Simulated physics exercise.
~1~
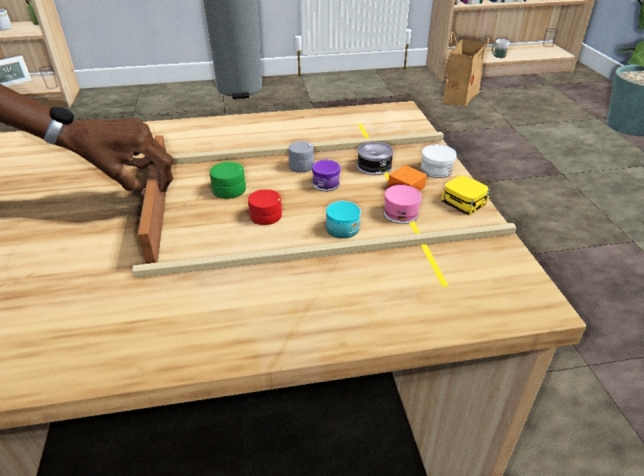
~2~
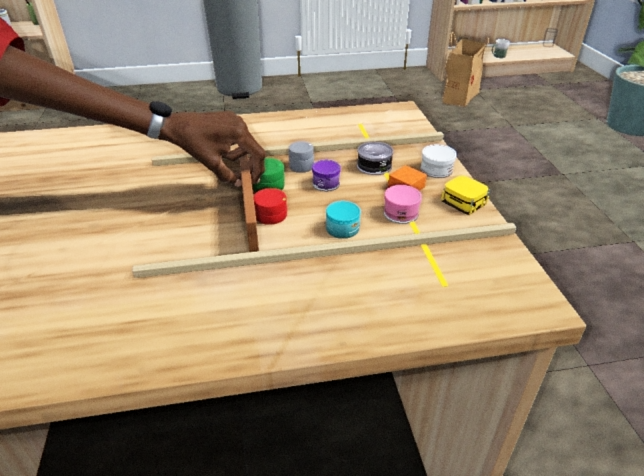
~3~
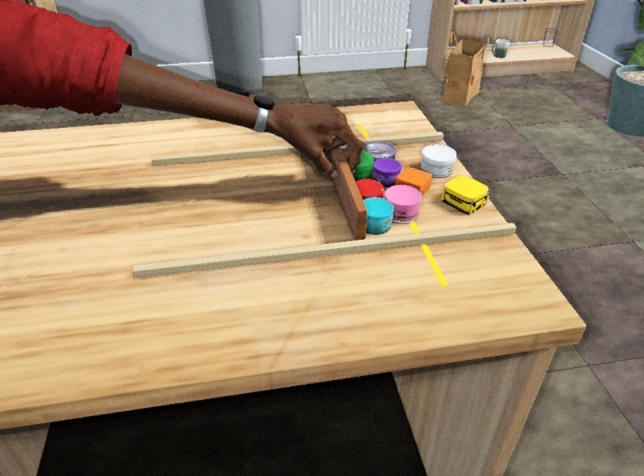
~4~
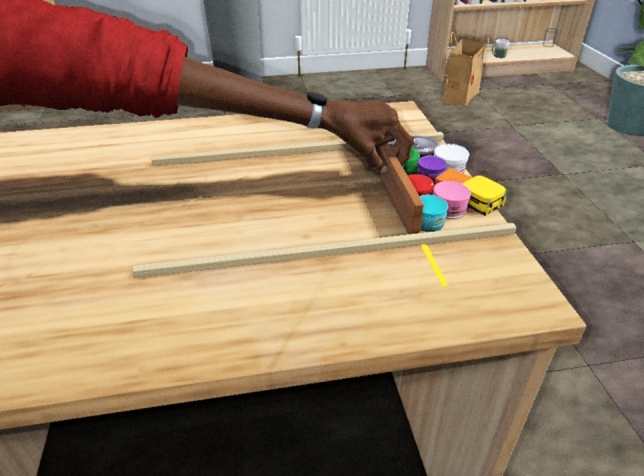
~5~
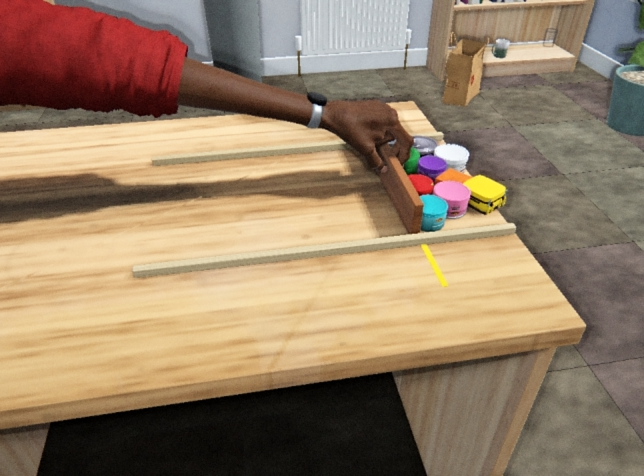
To begin with, a hand holds an upright wooden board at the left of a scattered group of colourful round lids and small containers, between two thin rails on a wooden table. The hand slides the board right, reaching the green and red lids first. It keeps pushing, gathering the turquoise, purple and pink pieces into a tight cluster. The whole bunch, including the white pot and yellow case, then shifts toward the table's right edge. Finally the board stops and stays still, with the pieces packed together near the edge and none fallen.
